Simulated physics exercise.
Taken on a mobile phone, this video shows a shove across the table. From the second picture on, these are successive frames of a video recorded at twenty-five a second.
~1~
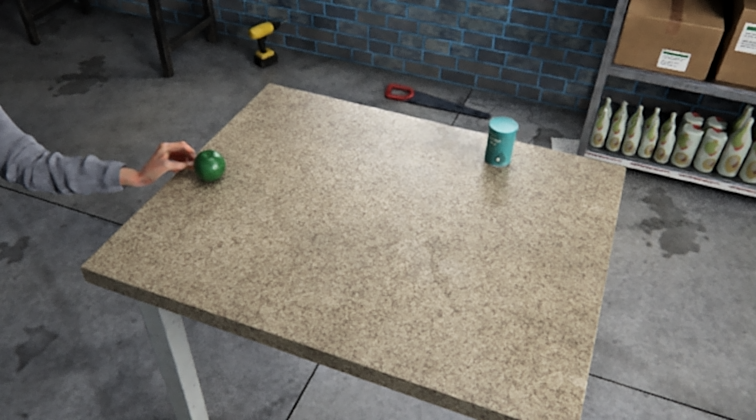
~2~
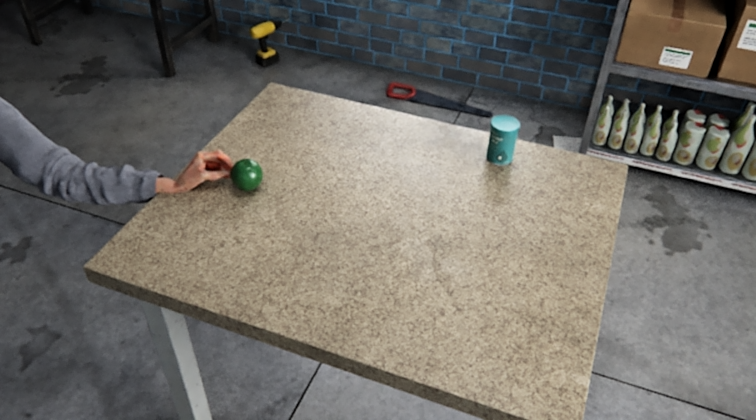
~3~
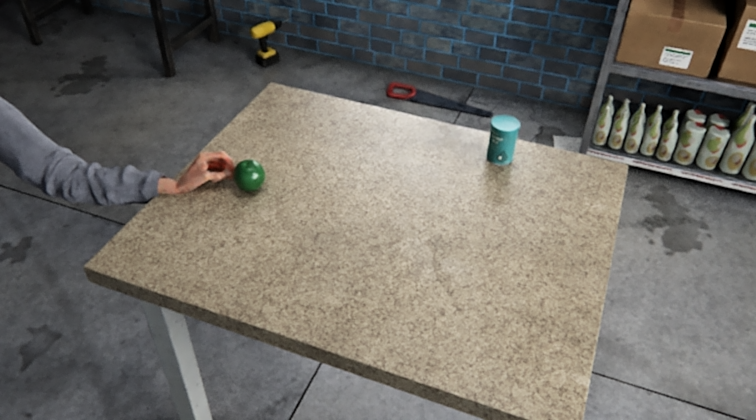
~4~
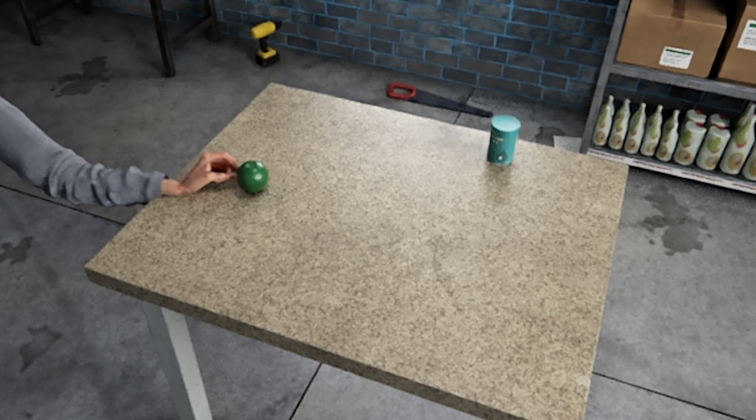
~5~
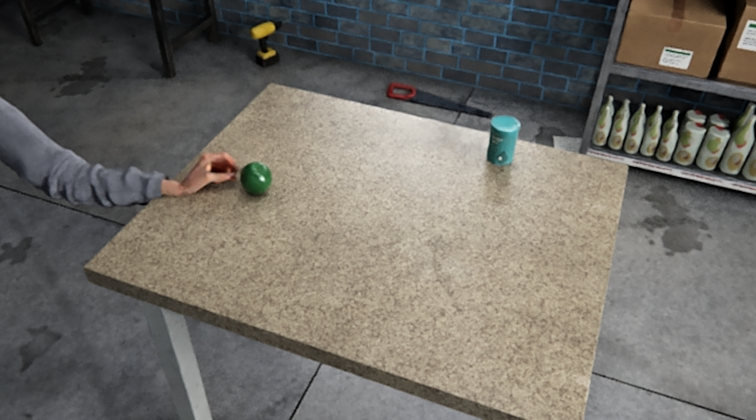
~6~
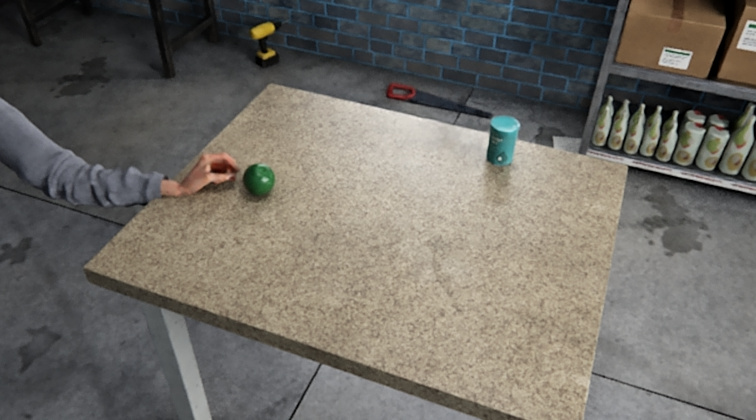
A hand pushes a green apple a short way right across a speckled table.
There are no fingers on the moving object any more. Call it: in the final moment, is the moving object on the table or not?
It is on the table.
Then, 0.10 s past the last view, green apple displaced a little near (267, 182).
Then, 0.40 s past the last view, green apple displaced about its own width near (288, 187).
Then, 0.60 s past the last view, green apple displaced well along near (299, 190).
Then, 1.00 s past the last view, green apple displaced well along near (313, 194).
Finally, moved from the start, green apple. Final places as the last picture's camera would see them, green apple near (316, 195).
